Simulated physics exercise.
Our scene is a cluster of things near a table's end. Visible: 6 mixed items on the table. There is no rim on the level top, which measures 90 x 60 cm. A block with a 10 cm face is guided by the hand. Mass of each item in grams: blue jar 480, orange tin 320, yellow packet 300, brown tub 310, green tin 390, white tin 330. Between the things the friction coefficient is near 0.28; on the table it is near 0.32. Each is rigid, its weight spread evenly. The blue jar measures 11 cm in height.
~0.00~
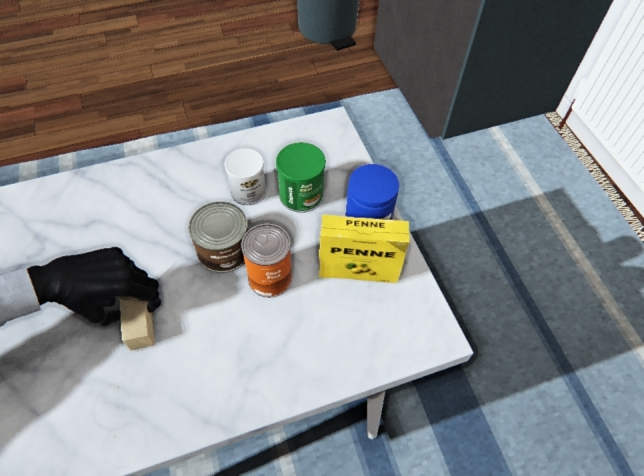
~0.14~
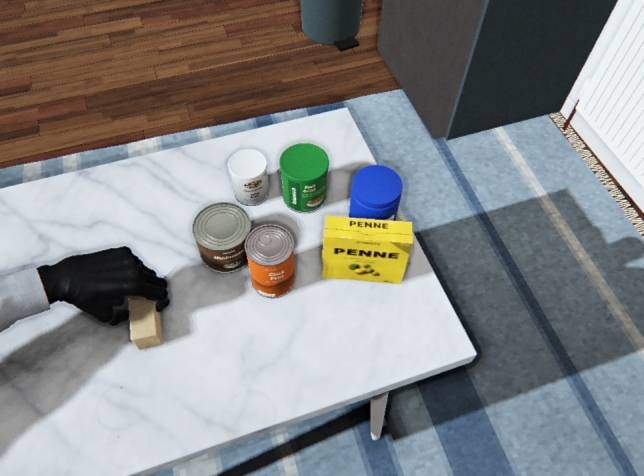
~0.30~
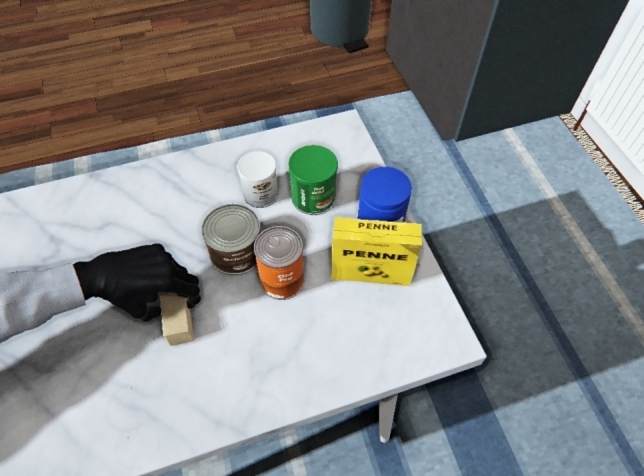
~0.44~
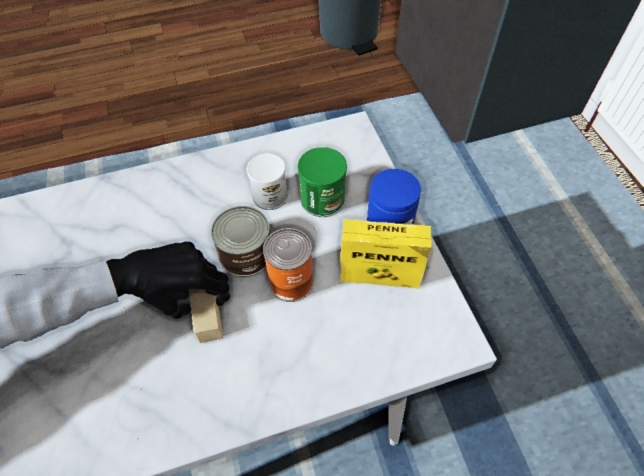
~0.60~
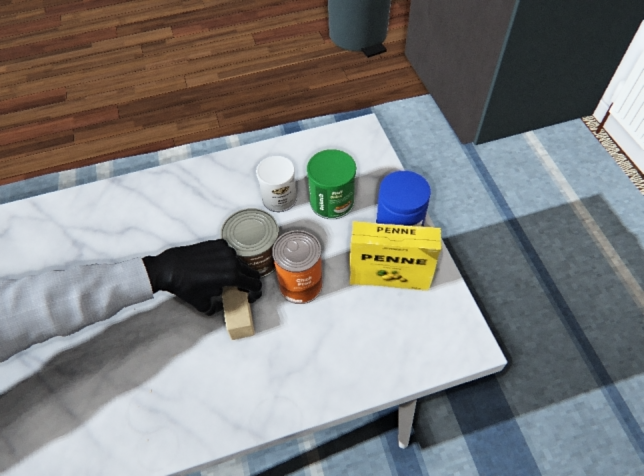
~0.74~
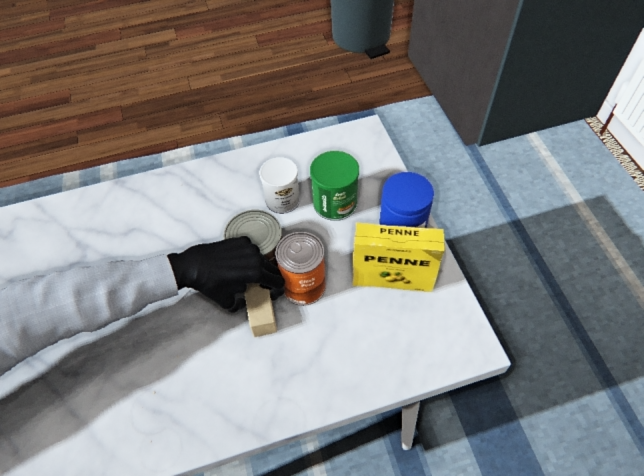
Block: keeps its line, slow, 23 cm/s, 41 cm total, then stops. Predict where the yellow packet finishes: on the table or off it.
Off.
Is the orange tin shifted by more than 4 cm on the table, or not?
In the end the orange tin has moved.
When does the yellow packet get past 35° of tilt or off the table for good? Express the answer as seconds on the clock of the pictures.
Time: Roughly 1.7 s.
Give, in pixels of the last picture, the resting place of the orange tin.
Rest position, about (441, 239) px.
Around 1.34 s, block slid 28 cm; yellow packet shifted 6 cm near (434, 257); orange tin shifted 12 cm.
Around 1.84 s, block slid 40 cm; yellow packet now off the table; orange tin shifted 23 cm.
Around 2.14 s, block slid 41 cm; orange tin shifted 24 cm.
Finally (2.4 s), off the table, yellow packet; not toppled but over 4 cm from the start, orange tin; the other 4 still in place (within 4 cm).
